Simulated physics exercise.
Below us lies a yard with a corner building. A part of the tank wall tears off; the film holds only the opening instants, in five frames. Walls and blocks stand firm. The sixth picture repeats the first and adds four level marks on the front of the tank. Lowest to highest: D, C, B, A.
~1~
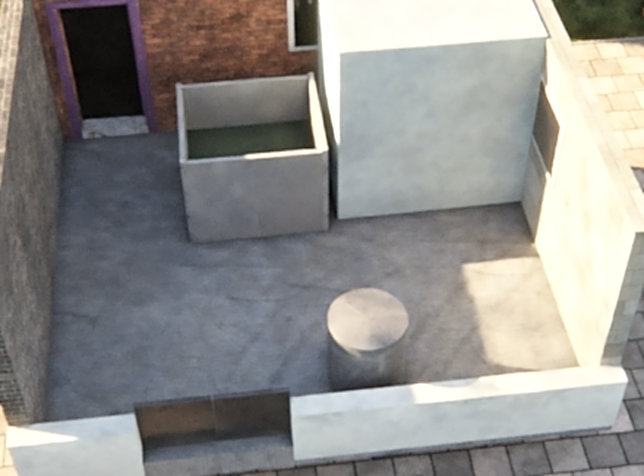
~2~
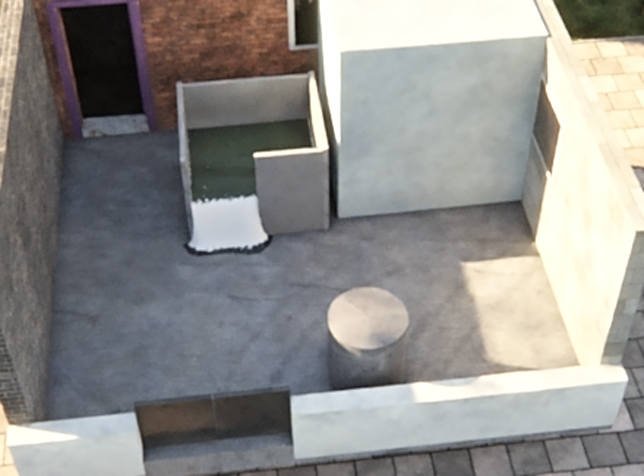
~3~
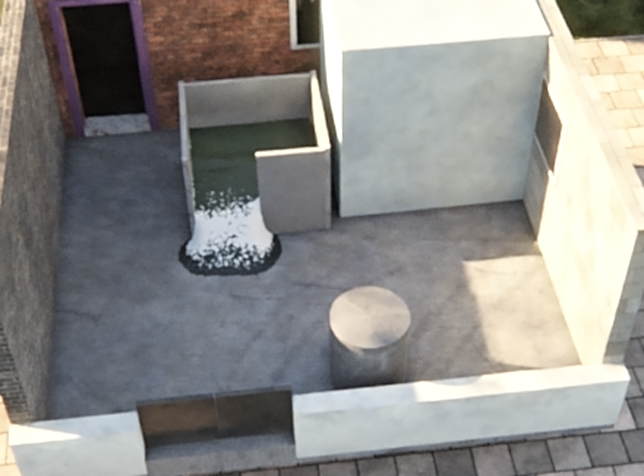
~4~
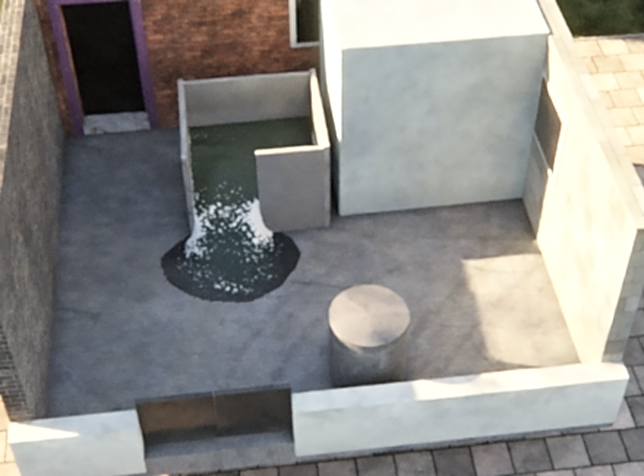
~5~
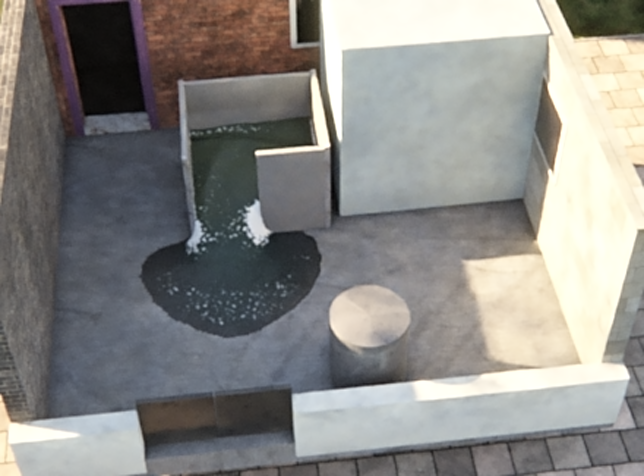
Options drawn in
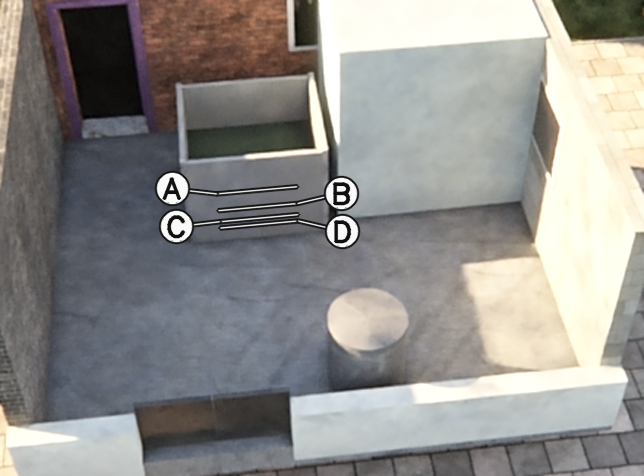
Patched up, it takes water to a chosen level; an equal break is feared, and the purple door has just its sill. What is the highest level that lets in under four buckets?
A will do.
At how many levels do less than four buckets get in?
All of the four.
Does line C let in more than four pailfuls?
No, that is safe.
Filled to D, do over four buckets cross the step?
No, not at all.
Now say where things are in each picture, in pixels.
Water in the tank at rest, its middle at (253, 160); foot of the purple doorway at (116, 136); shut gate at (213, 403).
Water covers 1 % of the ground and shows as far out as (265, 240).
Water covers 3 % of the ground and shows as far out as (264, 264).
Water covers 6 % of the ground and shows as far out as (252, 293).
Water covers 11 % of the ground and shows as far out as (220, 328).
On the marked copy, A at (257, 190); B at (258, 207); C at (259, 218); D at (259, 224); from the bottom up D, C, B, A.
Choosing A, a splash gets over, under a bucket.
Choosing B, nothing gets over.
Choosing C, nothing gets over.
Choosing D, nothing gets over.
